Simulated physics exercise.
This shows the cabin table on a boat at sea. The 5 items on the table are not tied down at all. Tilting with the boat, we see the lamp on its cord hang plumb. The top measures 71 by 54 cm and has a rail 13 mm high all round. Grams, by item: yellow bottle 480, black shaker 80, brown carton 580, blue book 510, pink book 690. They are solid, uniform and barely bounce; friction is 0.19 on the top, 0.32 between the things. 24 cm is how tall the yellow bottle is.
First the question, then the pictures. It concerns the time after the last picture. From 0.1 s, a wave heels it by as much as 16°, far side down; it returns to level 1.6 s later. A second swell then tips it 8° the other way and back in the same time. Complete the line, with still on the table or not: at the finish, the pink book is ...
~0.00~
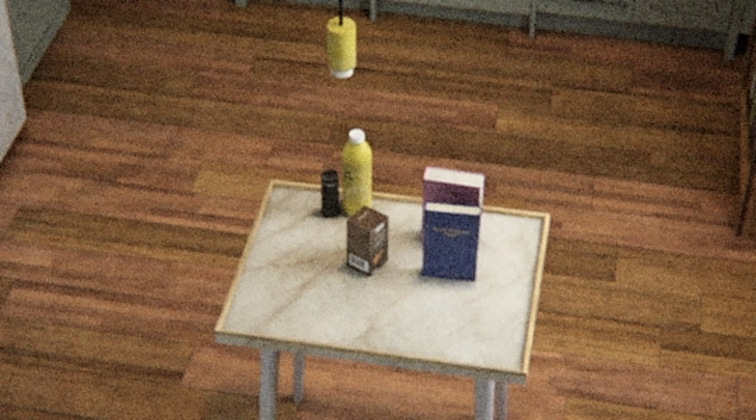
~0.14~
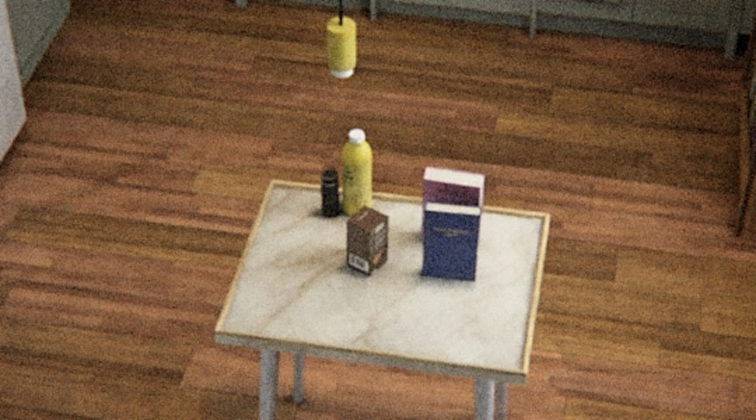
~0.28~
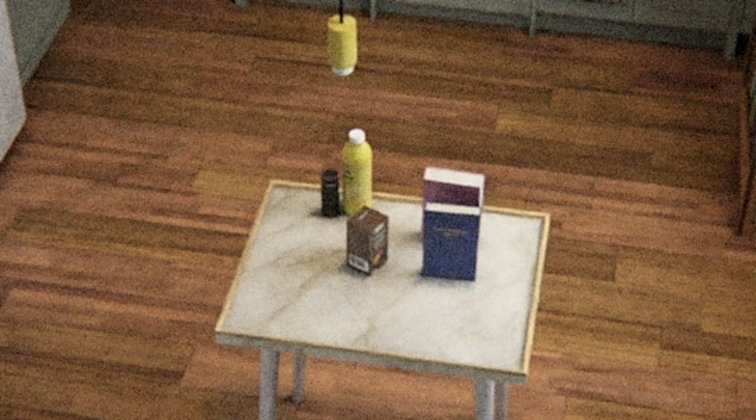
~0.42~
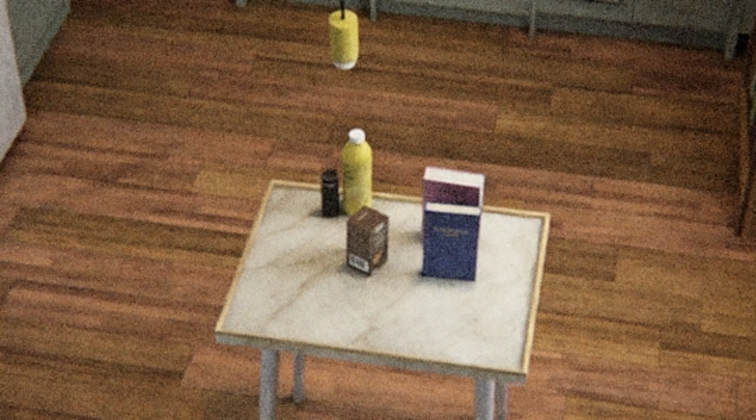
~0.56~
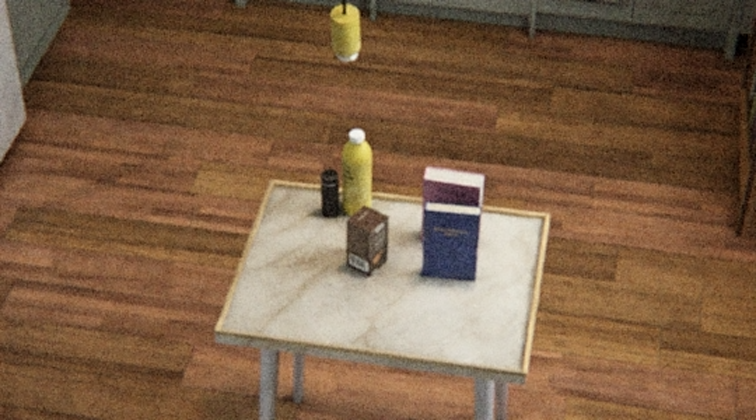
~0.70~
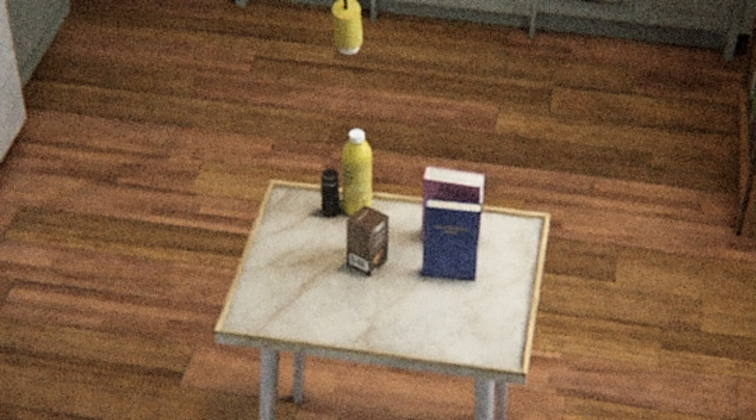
At the finish, the pink book is not there.
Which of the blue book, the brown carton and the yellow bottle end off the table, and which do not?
At the end the blue book leaves its base, the brown carton remains on its base and the yellow bottle remains on its base.
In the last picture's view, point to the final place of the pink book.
You'll find it at about (498, 286).
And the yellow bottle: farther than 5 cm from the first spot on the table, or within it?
Outcome for the yellow bottle: In place.
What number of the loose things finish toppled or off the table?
Count: 3.
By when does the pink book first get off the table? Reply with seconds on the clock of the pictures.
Time: Roughly 1.1 s.
After 1.30 s, floor tilted 8°, far side down; black shaker and pink book now off the table; blue book on its side; brown carton moved 16 cm.
After 1.60 s, boat level; blue book now off the table; brown carton moved 20 cm.
In the end (3.8 s), off the table, black shaker, blue book and pink book; not toppled but over 5 cm from the start, brown carton; the last one under 5 cm from the start. In the last view, pink book near (498, 286).
